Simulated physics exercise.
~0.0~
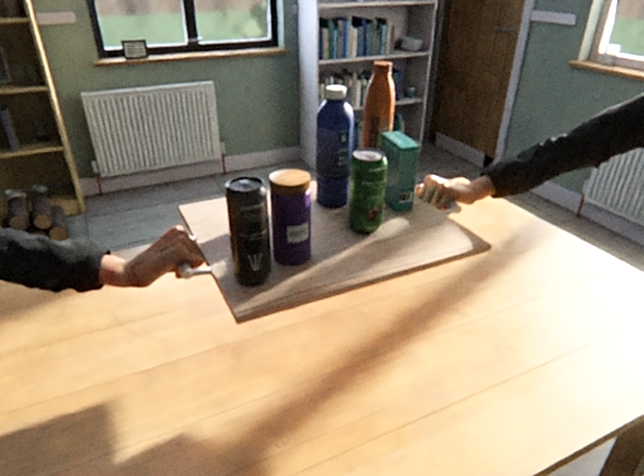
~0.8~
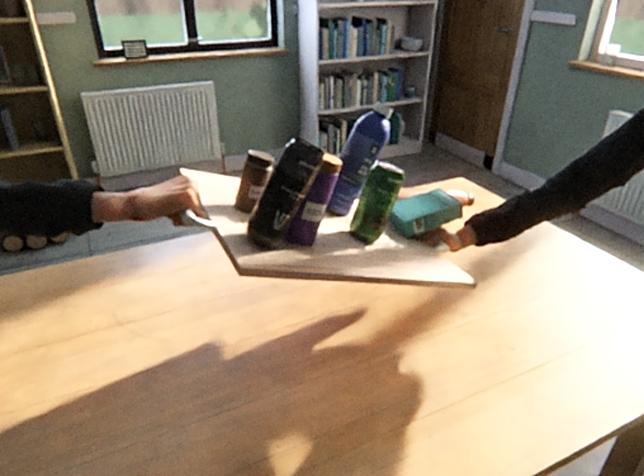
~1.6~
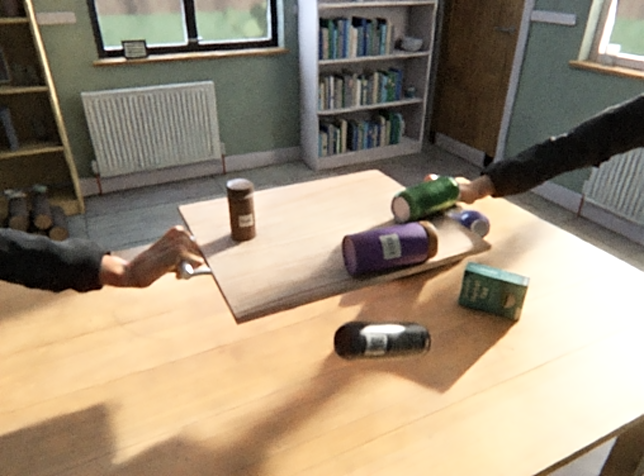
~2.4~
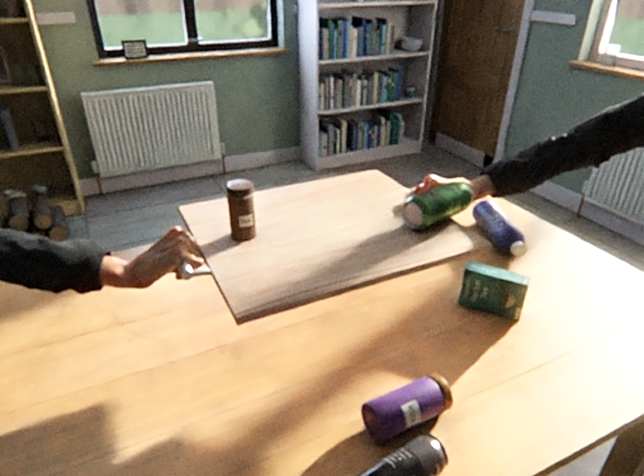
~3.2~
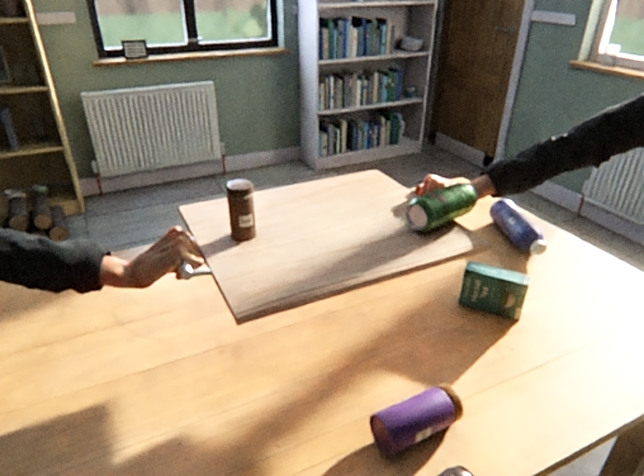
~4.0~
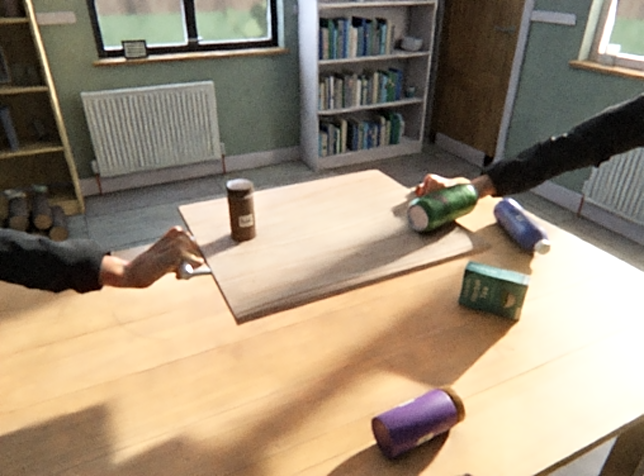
Two hands tipping a rimless tray rightward and levelling it, containers spilling off, leaving a brown shaker upright and green can toppled.
